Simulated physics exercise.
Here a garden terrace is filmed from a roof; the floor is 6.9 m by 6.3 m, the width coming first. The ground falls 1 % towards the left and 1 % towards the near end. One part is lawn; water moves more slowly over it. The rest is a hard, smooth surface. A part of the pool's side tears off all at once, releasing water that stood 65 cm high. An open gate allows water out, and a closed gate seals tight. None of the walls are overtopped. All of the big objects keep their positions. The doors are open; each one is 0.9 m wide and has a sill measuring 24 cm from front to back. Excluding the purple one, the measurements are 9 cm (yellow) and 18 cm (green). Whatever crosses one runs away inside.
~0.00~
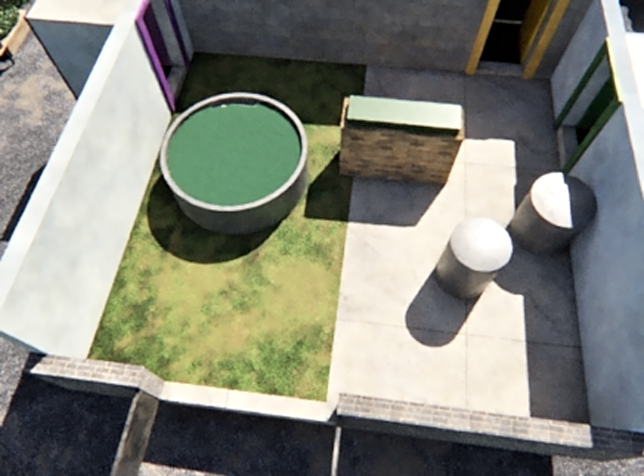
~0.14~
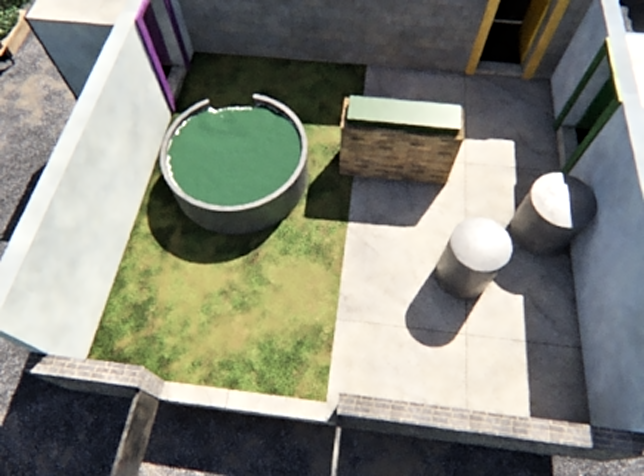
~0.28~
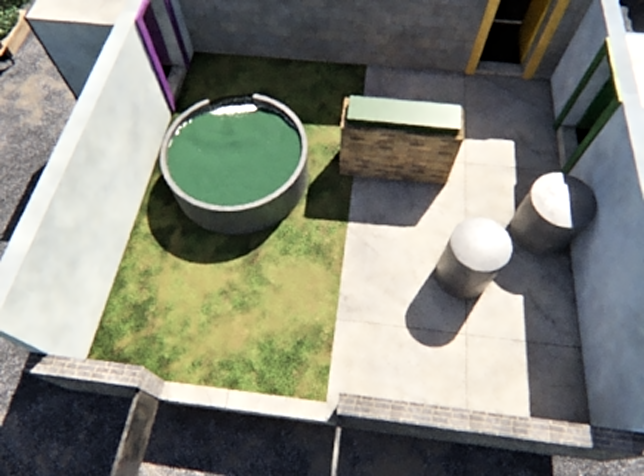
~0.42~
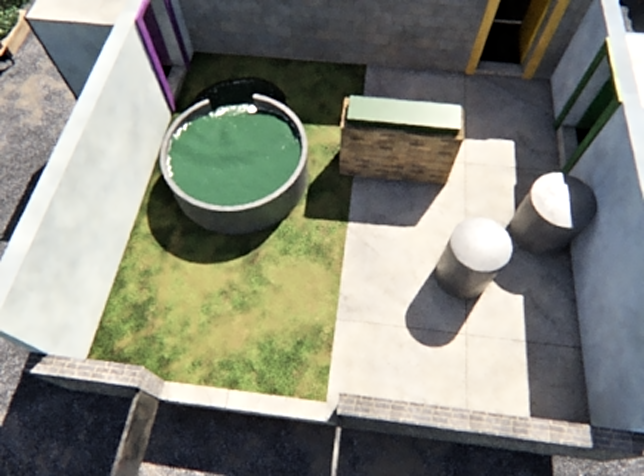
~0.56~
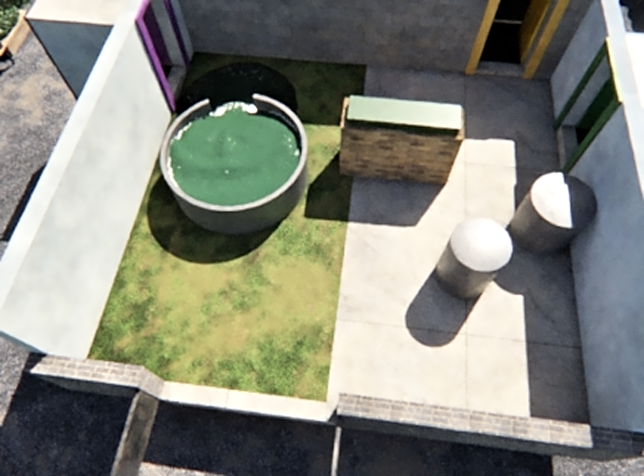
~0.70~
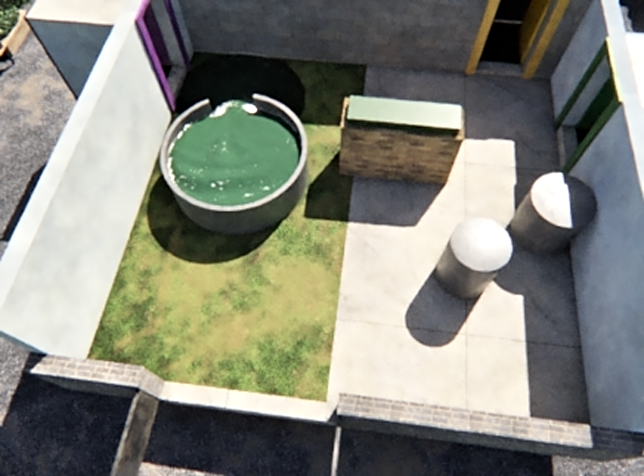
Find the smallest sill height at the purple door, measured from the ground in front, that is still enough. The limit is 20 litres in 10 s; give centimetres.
At least 23 cm.
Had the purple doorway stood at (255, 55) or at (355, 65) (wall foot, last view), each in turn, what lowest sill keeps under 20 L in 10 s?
Around 25 and 5.5 cm respectively.
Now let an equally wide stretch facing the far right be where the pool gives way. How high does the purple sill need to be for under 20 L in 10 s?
I'd say close to 6.0 cm.
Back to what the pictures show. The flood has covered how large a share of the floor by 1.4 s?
Around 10 per cent of the floor.
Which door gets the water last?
Answer: Green.
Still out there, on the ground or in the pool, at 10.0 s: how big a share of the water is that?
Around 94 percent is still there.
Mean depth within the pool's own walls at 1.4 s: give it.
About 49 cm.
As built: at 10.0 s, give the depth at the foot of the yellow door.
Some 6.0 centimetres.
After 1.4 s water covers 10 % of the floor, deepest (42 cm) near (193, 57); 20 cm at the purple door, 0 litres in over its 15 cm sill.
After 3.0 s water covers 25 % of the floor, deepest (26 cm) near (199, 65); 24 cm at the purple door, 60 litres in over its 15 cm sill.
After 10.0 s water covers 75 % of the floor, deepest (12 cm) near (181, 91); 12 cm at the purple door, 123 litres in over its 15 cm sill.
At the purple door as built, the water arrived by 0.7 s and peaked near 27 cm at 2.2 s.
With a sill of 20 cm, 43 litres would have come in within the 10 s; with 26.5 cm, 6 litres. So under 20 litres takes about 23 cm.
